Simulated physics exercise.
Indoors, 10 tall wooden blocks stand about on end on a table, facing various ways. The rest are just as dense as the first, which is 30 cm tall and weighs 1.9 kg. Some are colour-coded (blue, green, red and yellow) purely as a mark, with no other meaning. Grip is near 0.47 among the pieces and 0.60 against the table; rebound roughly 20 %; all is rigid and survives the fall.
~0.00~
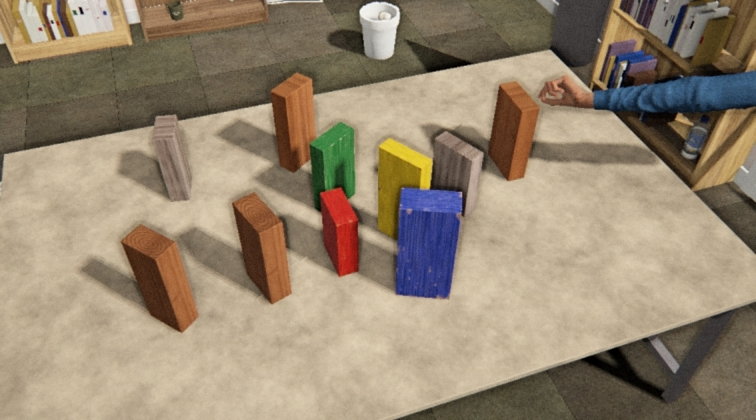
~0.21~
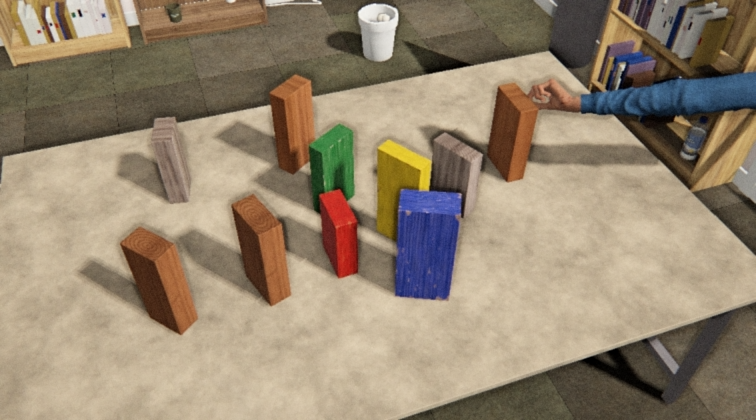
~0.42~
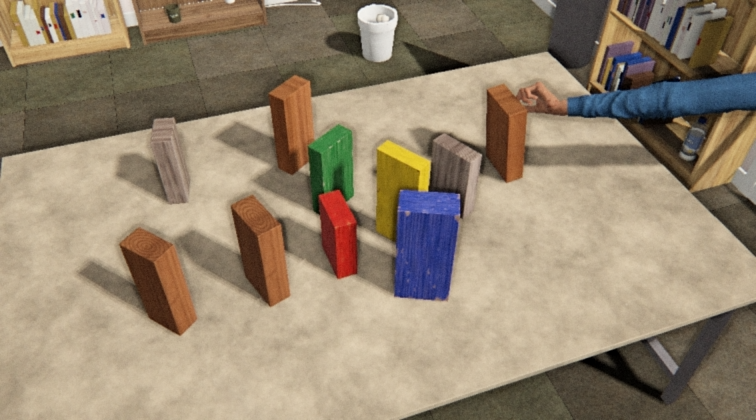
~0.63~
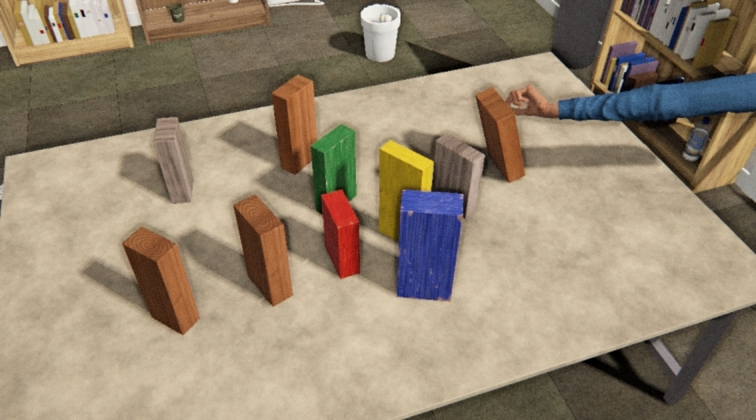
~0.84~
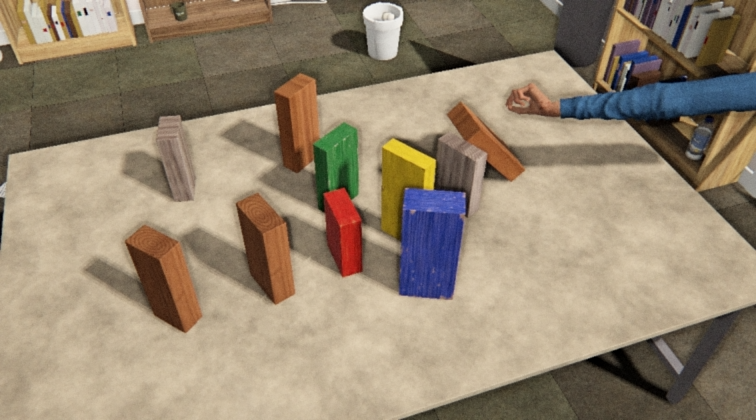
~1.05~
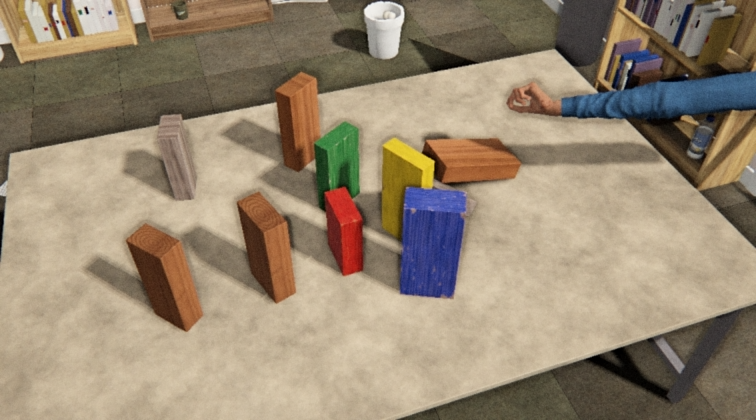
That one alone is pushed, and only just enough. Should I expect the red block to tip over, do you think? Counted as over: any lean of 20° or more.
Yes, expect it to tip.
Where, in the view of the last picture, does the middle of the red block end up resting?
(309, 261), more or less.
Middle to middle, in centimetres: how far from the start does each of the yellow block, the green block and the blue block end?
Here yellow ends up 20 centimetres away, green 0 centimetres and blue 0 centimetres.
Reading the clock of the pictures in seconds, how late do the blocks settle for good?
Somewhere close to 3.5 s.
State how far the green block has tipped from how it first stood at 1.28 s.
About 0 degrees.
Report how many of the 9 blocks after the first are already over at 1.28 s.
The number reaches 2 by then.
Around 1.28 s, 2 of the 9 other blocks over; red block unmoved; yellow block tipped 31°.
Around 1.58 s, 3 of the 9 other blocks over; red block tipped 71°; yellow block tipped 72°.
Finally (3.6 s), 3 of the 9 other blocks over; red block lying flat; yellow block tipped 70°; green block unmoved. Six left standing. Seen by the last camera, middles, red block near (309, 261), yellow block near (356, 251).
